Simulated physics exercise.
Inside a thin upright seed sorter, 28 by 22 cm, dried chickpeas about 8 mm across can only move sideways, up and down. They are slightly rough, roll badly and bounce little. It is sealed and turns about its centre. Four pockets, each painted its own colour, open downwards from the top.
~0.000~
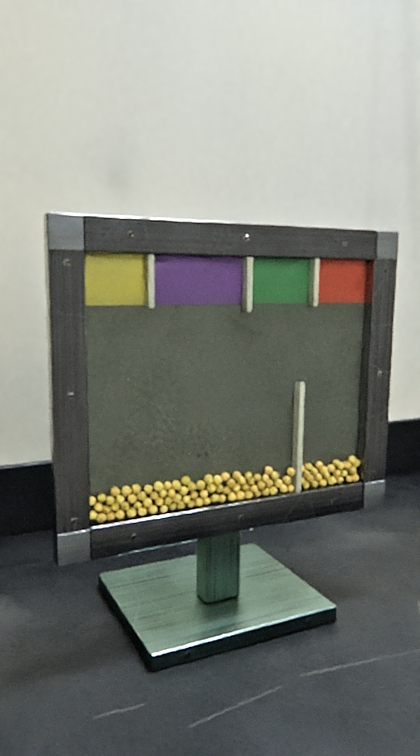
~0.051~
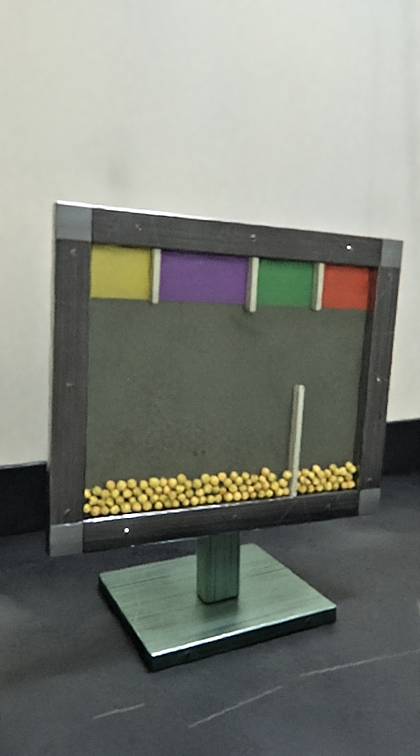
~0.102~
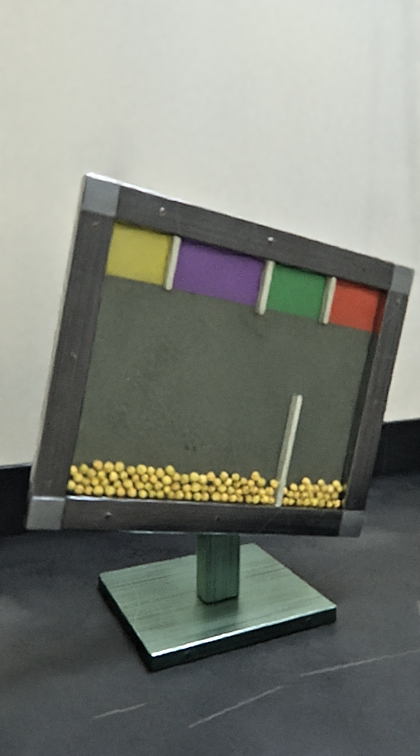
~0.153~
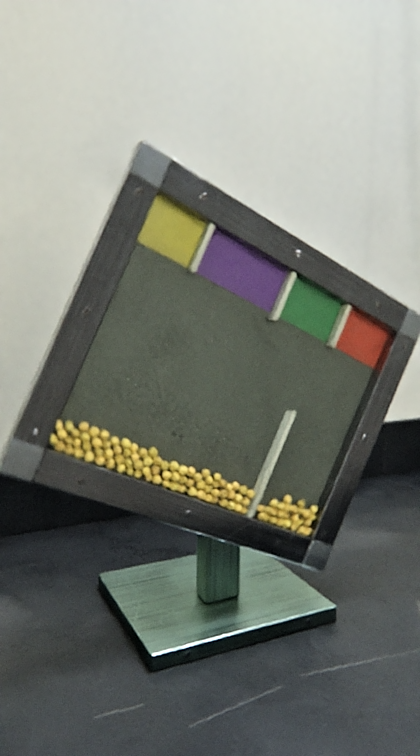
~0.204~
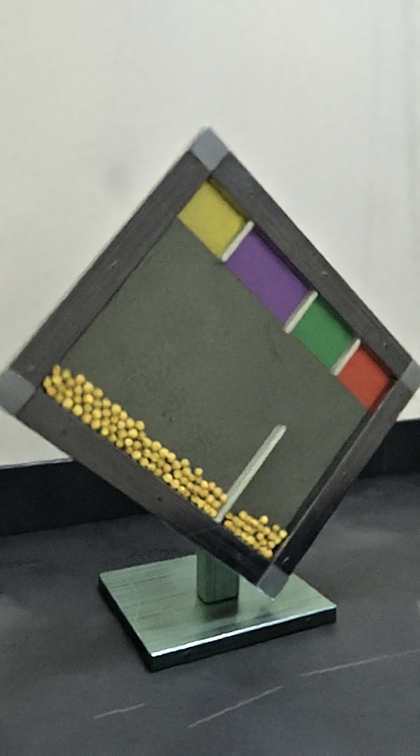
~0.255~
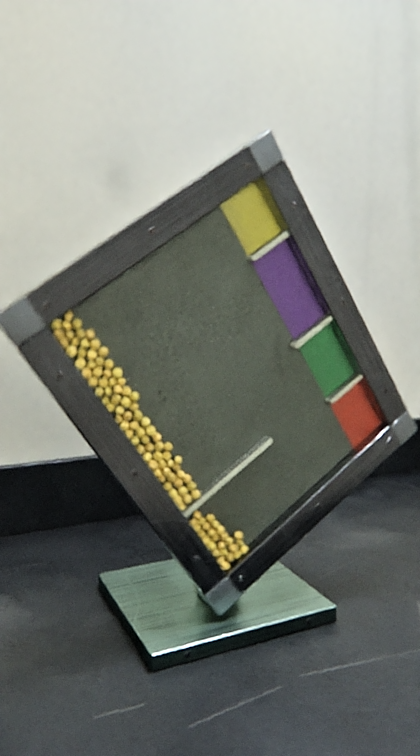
On a dark countertop, a framed panel on a green stand turning clockwise, small yellow balls staying heaped along its divided lower edge.
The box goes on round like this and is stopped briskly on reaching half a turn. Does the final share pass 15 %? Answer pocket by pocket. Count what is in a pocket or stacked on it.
Green pocket: Yes; yellow pocket: No; red pocket: Yes; purple pocket: Yes.
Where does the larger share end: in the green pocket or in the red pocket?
It is the green pocket.
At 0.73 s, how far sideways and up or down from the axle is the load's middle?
About 3 cm left and 8 cm below.
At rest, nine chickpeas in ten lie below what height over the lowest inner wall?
About 4 cm.
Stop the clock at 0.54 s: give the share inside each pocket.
Green pocket: 5; yellow pocket: 0; red pocket: 0; purple pocket: 0.
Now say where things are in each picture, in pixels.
Level, about 100 chickpeas; chickpeas centred (231, 488); top one (186, 481); green (279, 280), yellow (114, 278), red (340, 280), purple (198, 279); walls (296, 493) to (300, 384), in the first picture.
Turned 3° clockwise; chickpeas centred (227, 488); top one (110, 486), in the second picture.
Turned 11° clockwise; chickpeas centred (214, 487); top one (98, 466), in the third picture.
Turned 25° clockwise; chickpeas centred (193, 482); top one (58, 425), in the fourth picture.
Turned 41° clockwise; chickpeas centred (171, 468); top one (56, 370), in the fifth picture.
Turned 56° clockwise; chickpeas centred (153, 448); top one (68, 316); green (327, 358), yellow (252, 217), red (356, 412), purple (290, 288); partition tips (252, 258), (295, 345), (330, 400), in the sixth picture.
By 0.40 s it has turned 100°, the chickpeas' middle is 9 cm left of and level with the axle; inside pockets, nothing yet.
By 0.54 s it has turned 142°, the chickpeas' middle is 6 cm left of and level with the axle; inside pockets, green 5 %.
By 0.73 s it has turned 180°, the chickpeas' middle is 3 cm left of and 8 cm below the axle; inside pockets, green 35 %, yellow 5 %, red 15 %, purple 15 %.
In the end, by 1.5 s, green 40 %, yellow 5 %, red 25 %, purple 30 %.
